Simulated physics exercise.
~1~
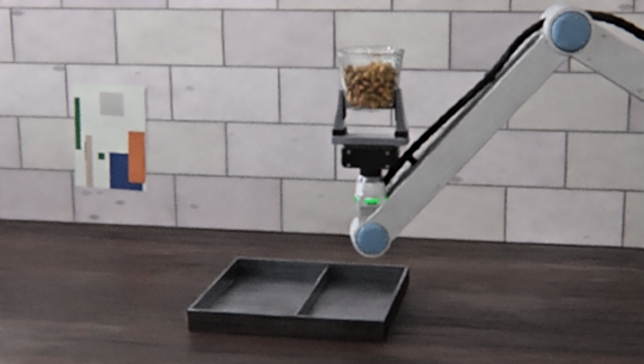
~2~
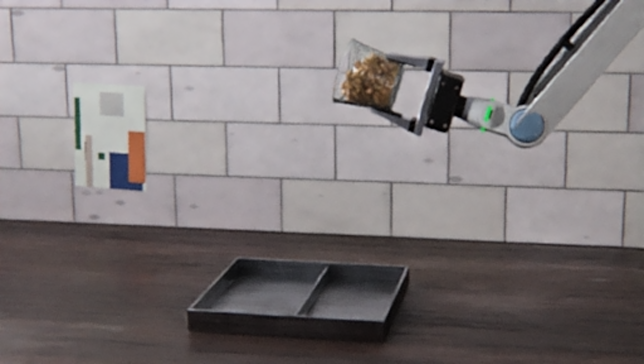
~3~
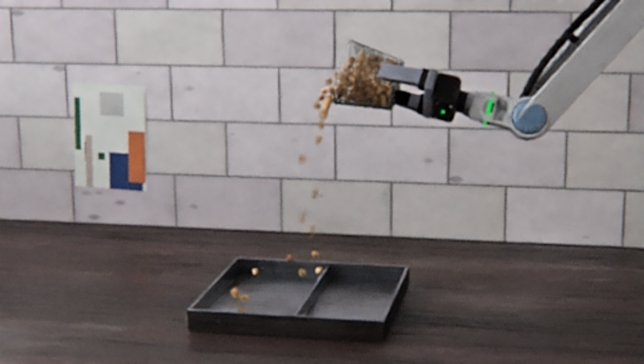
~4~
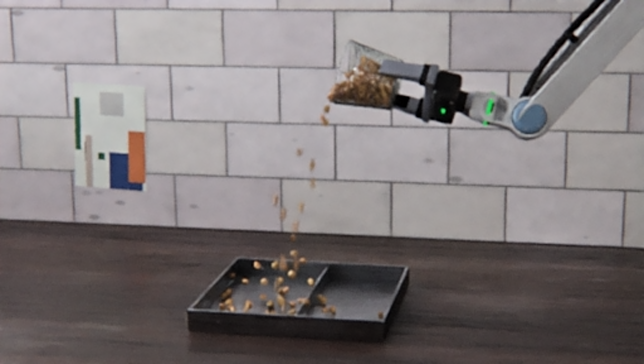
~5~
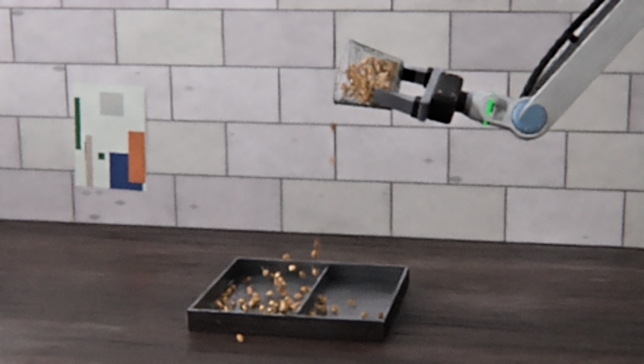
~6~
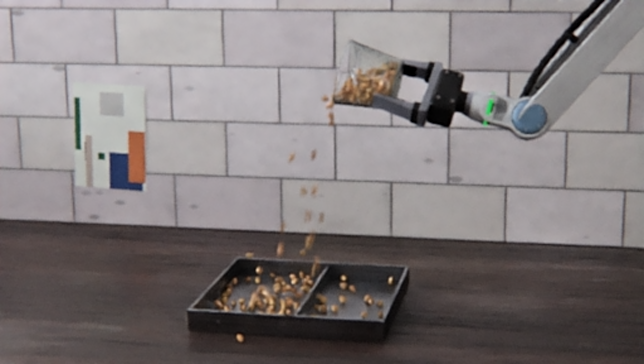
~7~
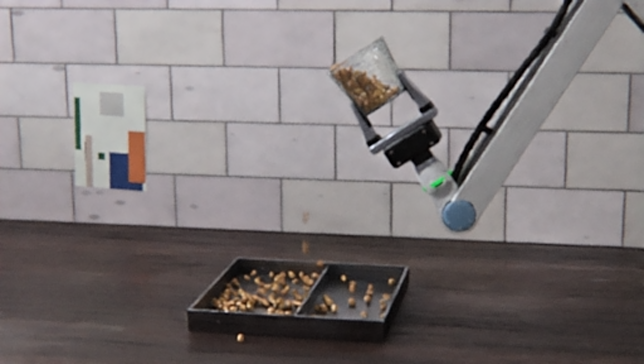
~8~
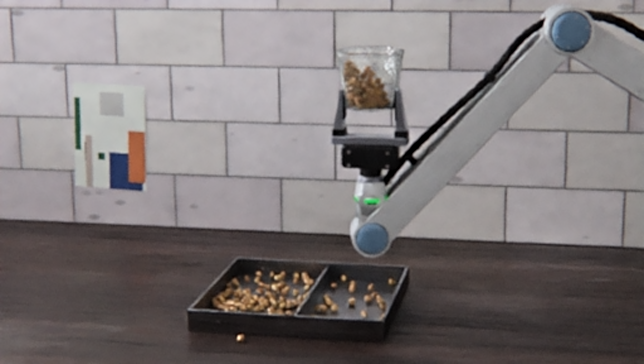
In the video, a robot arm tilts a clear cup of dried beans to the left, spilling them into both parts of a divided black tray, mostly the left one. It then returns the cup upright, with many beans still inside and one lying on the table.
